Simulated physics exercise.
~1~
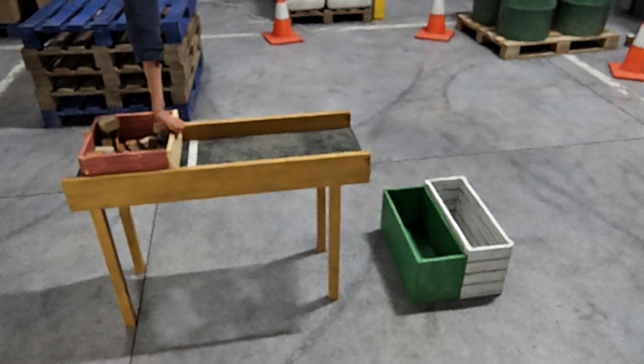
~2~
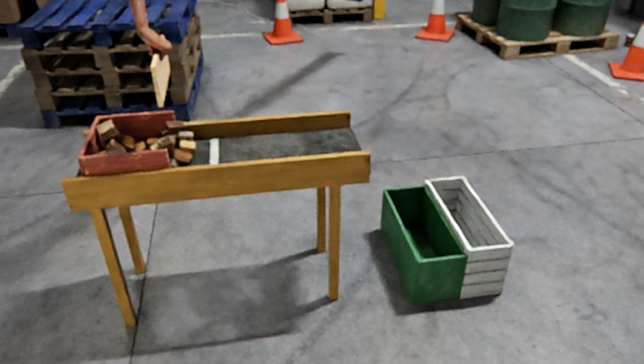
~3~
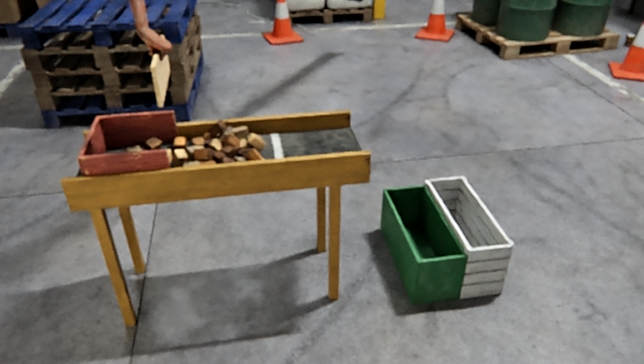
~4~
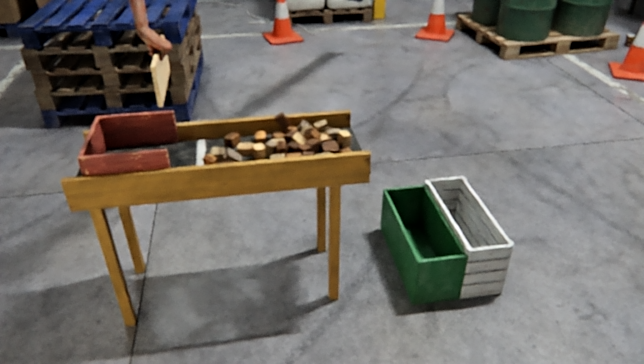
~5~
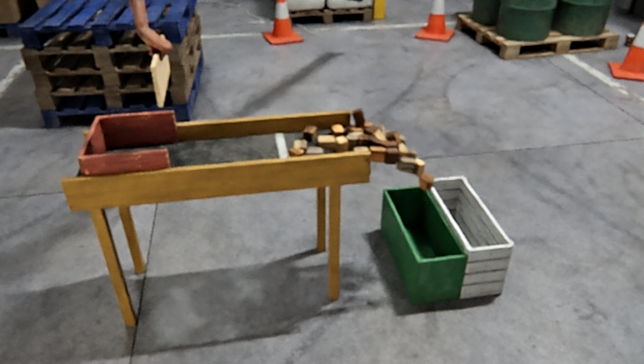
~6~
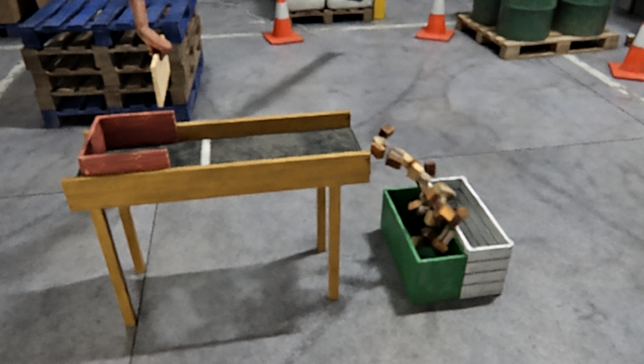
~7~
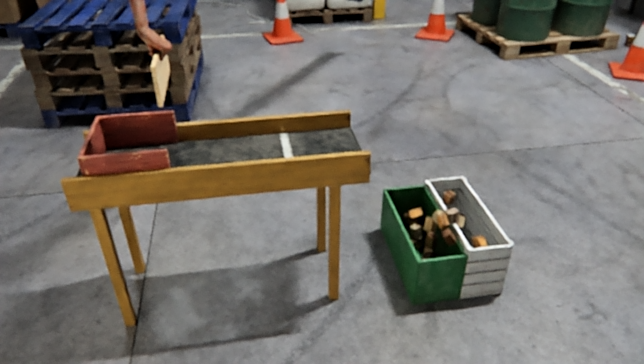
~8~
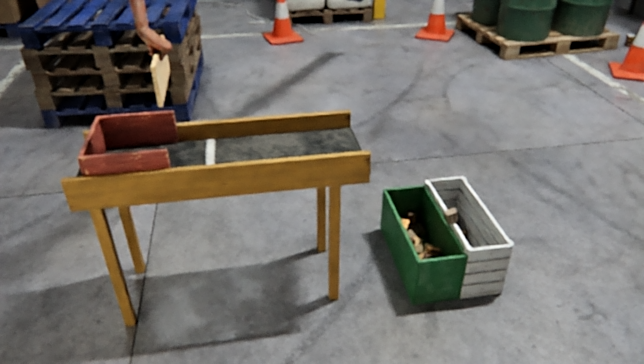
At first, a hand reaches down to the edge of a red pen full of wooden blocks, which sits at the left end of a wooden-framed conveyor. The hand lifts a small panel clear, and the dark belt begins carrying the blocks to the right in a loose heap. They spread along the belt, reach its far end and spill off in a tumbling stream. The blocks drop towards a green bin and a white tub standing side by side on the floor. Finally, most lie in the green bin, with some in the white tub, while the emptied belt still runs.
